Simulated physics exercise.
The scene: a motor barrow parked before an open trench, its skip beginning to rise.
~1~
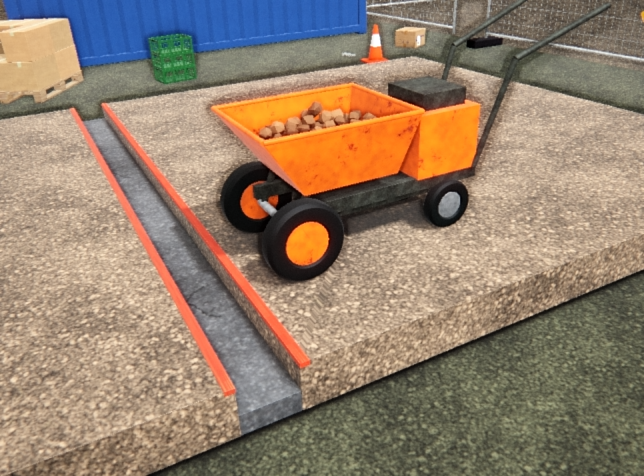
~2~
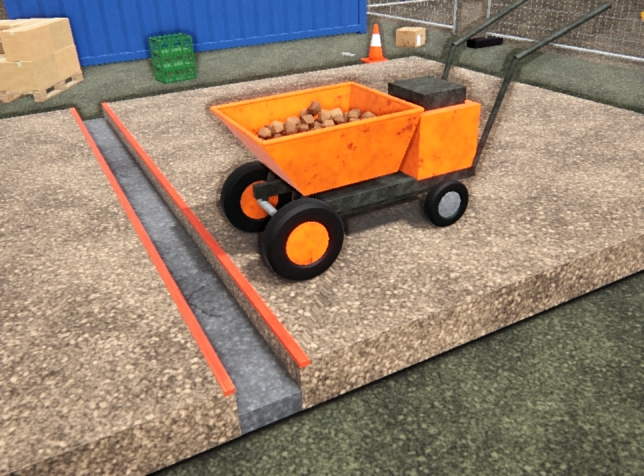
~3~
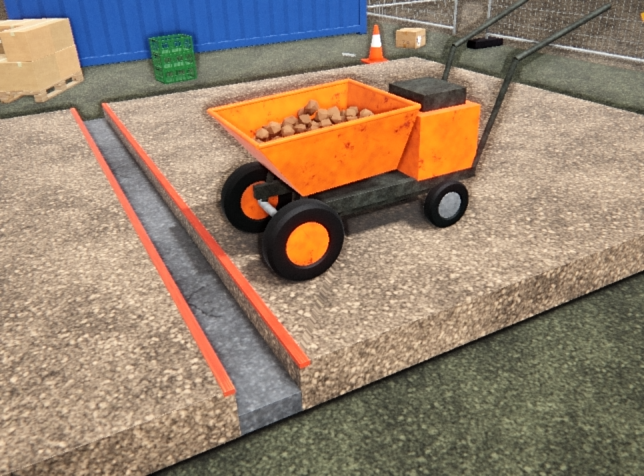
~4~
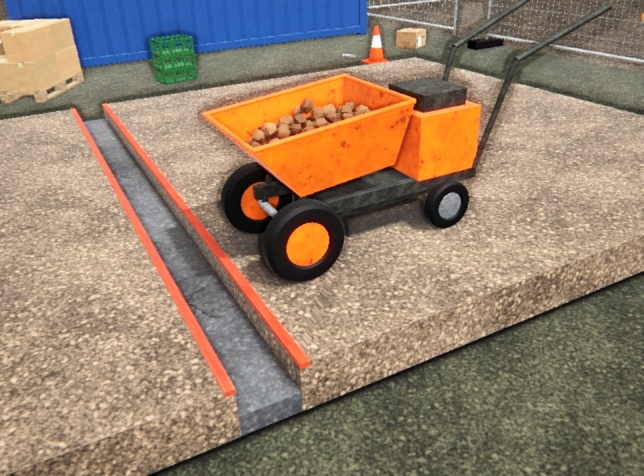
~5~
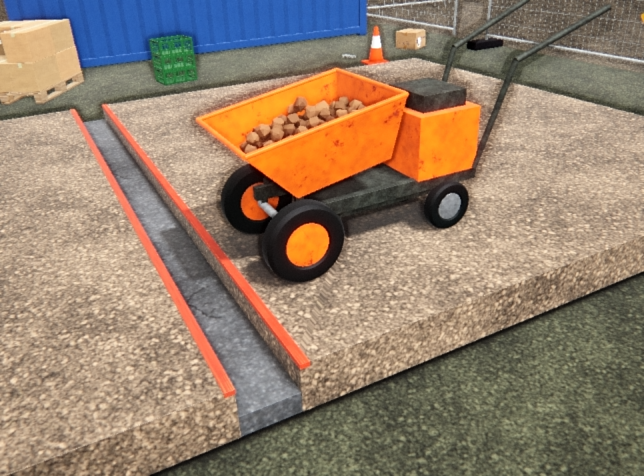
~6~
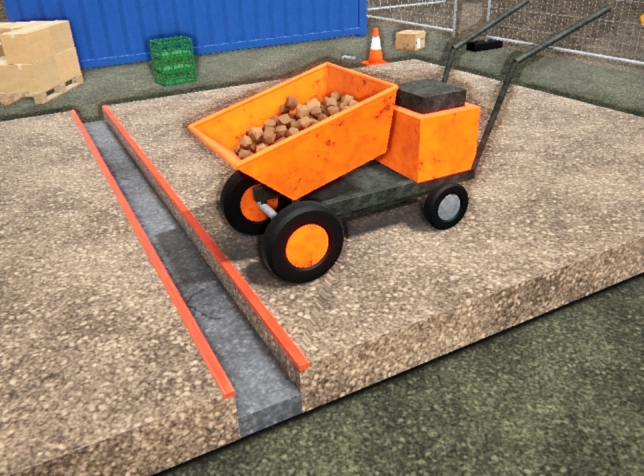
On a gravelly slab in a fenced yard, an orange motor barrow loaded with brown clods stands just right of a narrow, orange-edged trench. Its skip sits level at first, then tilts slowly toward the trench, its back end rising and its front lip dipping, until it slants clearly while the wheels stay still.
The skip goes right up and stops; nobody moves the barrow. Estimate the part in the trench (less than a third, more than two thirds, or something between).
The trench ends with less than a third of it.
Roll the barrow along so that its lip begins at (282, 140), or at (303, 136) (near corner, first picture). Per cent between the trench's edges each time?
The first gives 50 %, the second 70 %.
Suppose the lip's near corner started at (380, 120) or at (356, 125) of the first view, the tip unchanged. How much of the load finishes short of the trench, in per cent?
About 50 and 30 per cent.
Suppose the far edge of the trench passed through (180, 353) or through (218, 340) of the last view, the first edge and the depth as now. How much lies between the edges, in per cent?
Roughly 40 per cent, and 0 per cent.
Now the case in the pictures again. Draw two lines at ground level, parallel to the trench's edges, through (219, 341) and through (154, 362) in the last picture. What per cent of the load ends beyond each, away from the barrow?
First some 70, then 30 per cent.
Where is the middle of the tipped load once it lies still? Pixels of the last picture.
At about (132, 289).
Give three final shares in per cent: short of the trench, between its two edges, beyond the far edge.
In per cent, short 0, between 5 and beyond 70.
Soon, skip tipped steeply; all in the skip.
A while on, skip tipped right over; nearly all in the skip; a stray few in or heaped over the trench; a small part beyond it.
Towards the end, skip tipped right over; about a third in the skip; a stray few in or heaped over the trench; about two thirds beyond it.
Finally, skip tipped right over; about a quarter in the skip; a stray few in or heaped over the trench; about two thirds beyond it.
